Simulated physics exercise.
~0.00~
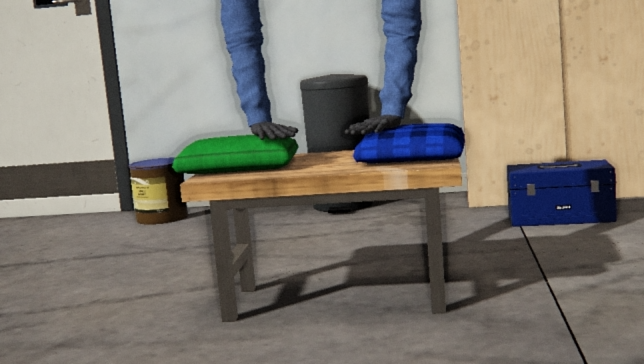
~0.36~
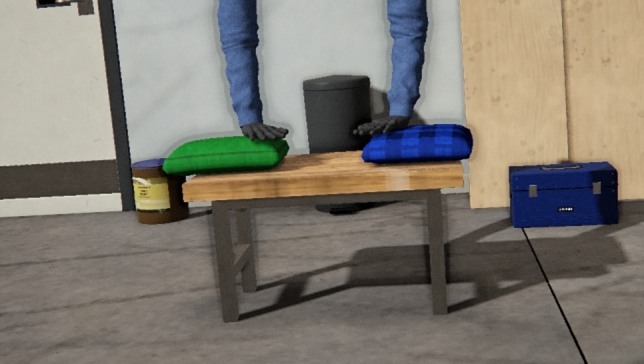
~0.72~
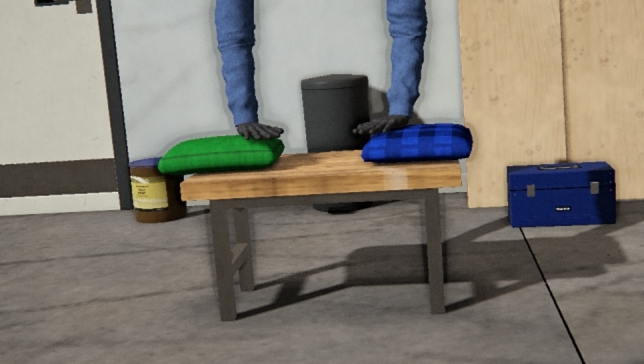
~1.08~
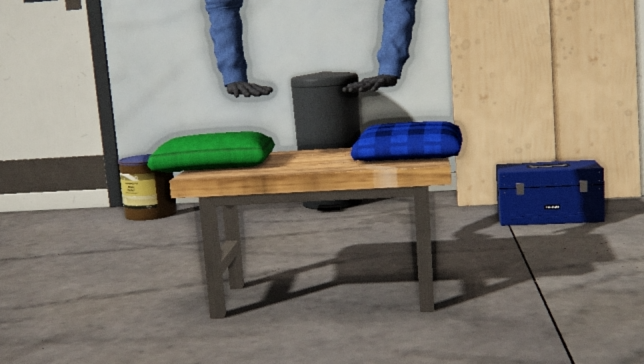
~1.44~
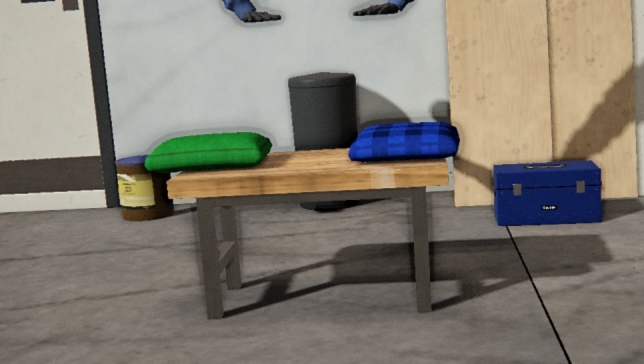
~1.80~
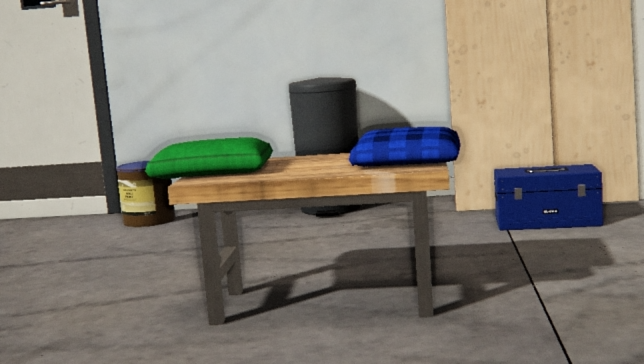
Two hands nudge a green bag and blue cushion apart, then lift away, leaving both resting.
